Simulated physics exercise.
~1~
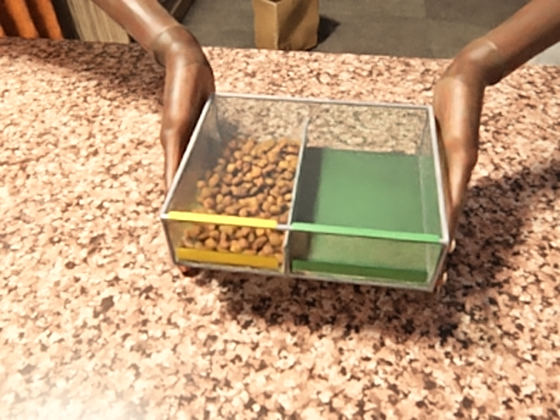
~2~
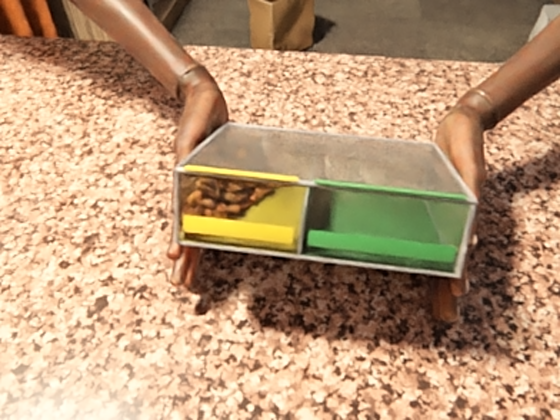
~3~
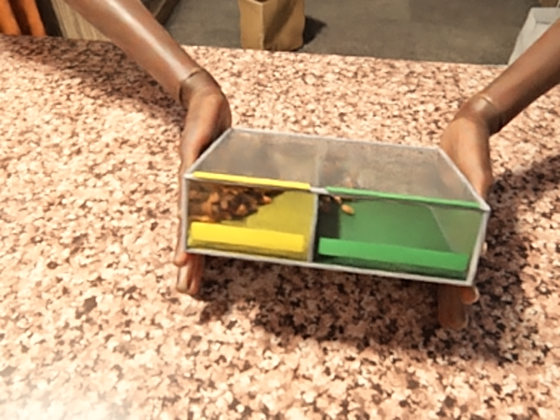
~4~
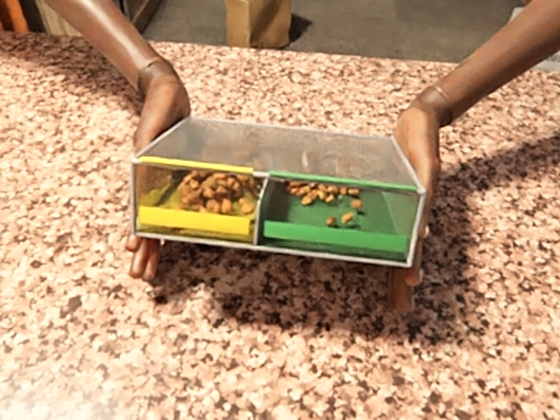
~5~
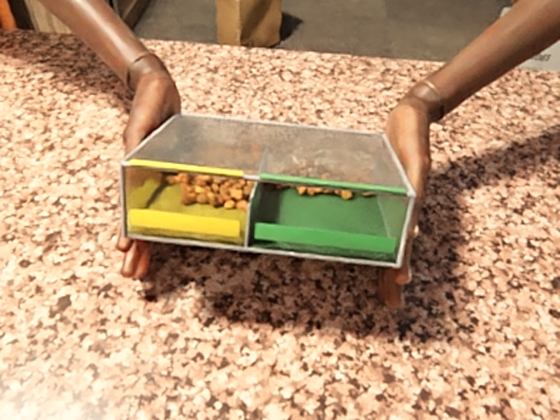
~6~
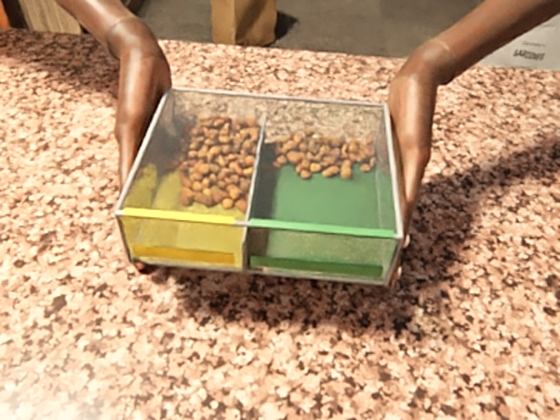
On a speckled stone counter, two hands tilting and shaking a lidded clear box, spreading brown kibble from yellow side into green.
